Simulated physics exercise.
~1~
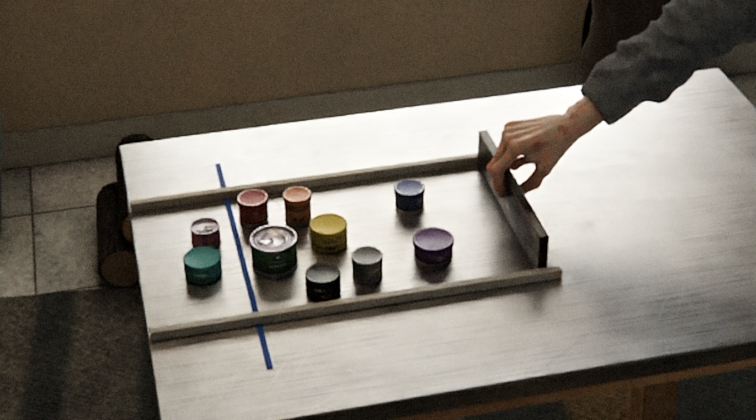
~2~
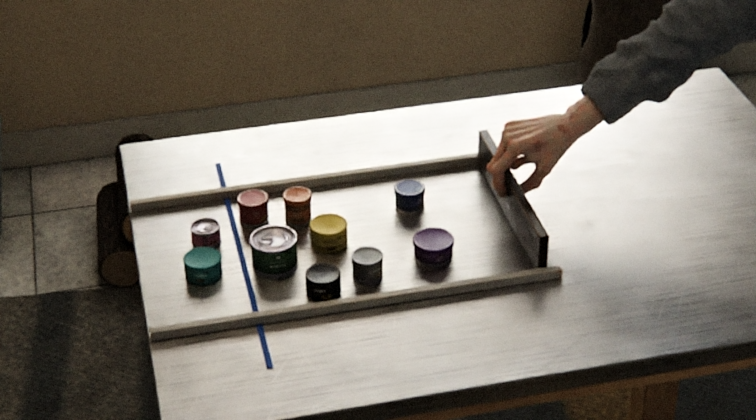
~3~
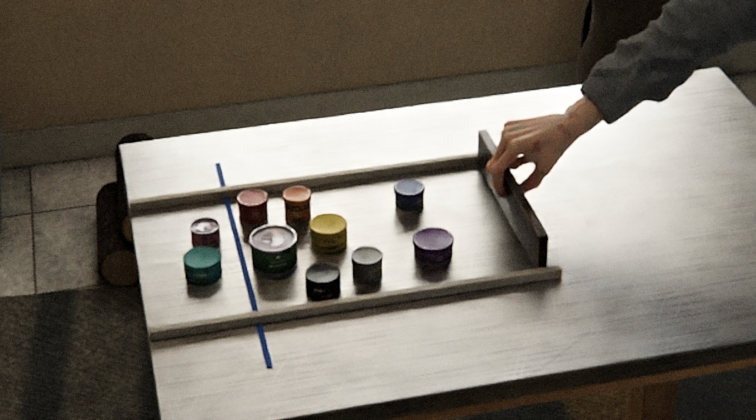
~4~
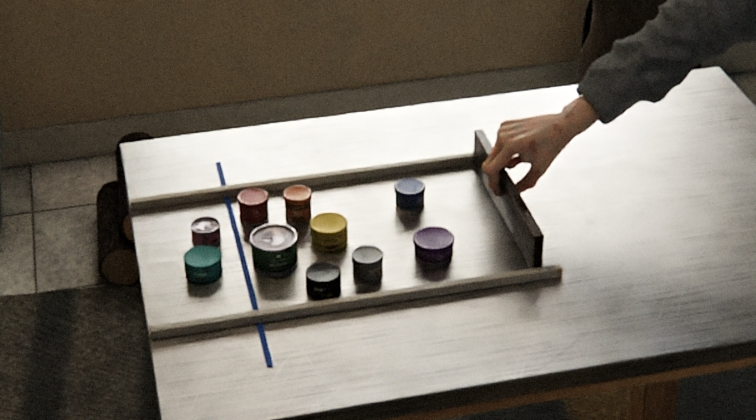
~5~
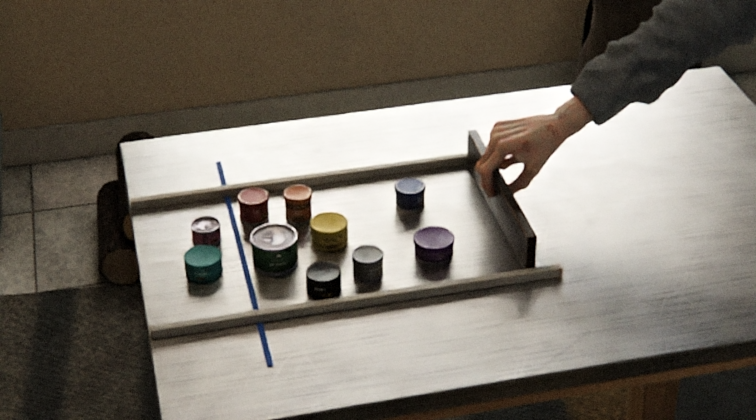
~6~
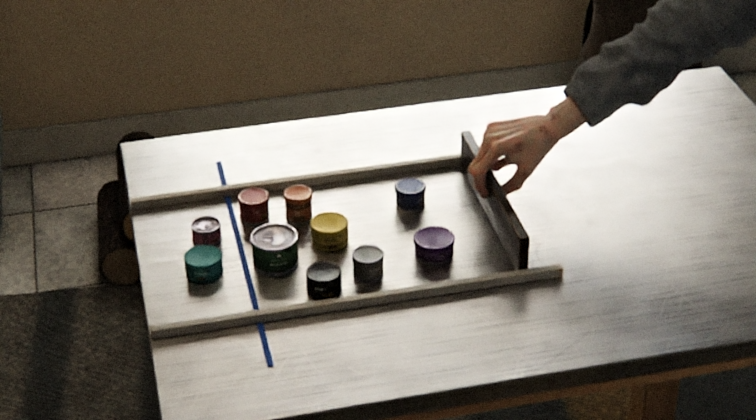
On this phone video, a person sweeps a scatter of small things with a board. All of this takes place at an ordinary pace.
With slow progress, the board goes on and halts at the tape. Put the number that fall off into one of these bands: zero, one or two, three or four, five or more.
That is zero.
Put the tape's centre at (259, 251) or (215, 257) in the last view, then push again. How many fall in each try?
Counts per try: 0; 1.
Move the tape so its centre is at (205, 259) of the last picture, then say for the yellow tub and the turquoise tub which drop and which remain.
Yellow tub - safe; turquoise tub - gone.
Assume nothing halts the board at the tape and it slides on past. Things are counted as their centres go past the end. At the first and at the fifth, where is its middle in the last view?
Pixels, in order: Around (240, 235), around (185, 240).
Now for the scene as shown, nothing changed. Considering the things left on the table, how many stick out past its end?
I'd say 1 of them.
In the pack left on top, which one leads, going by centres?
It's the turquoise tub that ends nearest.
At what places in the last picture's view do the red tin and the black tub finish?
First (180, 203), then (188, 308).
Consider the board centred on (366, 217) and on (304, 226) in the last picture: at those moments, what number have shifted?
4, then 8.
A little later, none off yet; turquoise tub at rest near (204, 264); pink pot at rest near (206, 232); red tin at rest near (254, 207).
Next, none off yet; turquoise tub at rest near (204, 264); pink pot at rest near (206, 232); red tin moving near (246, 207).
When it is over, the number that fall off is zero.
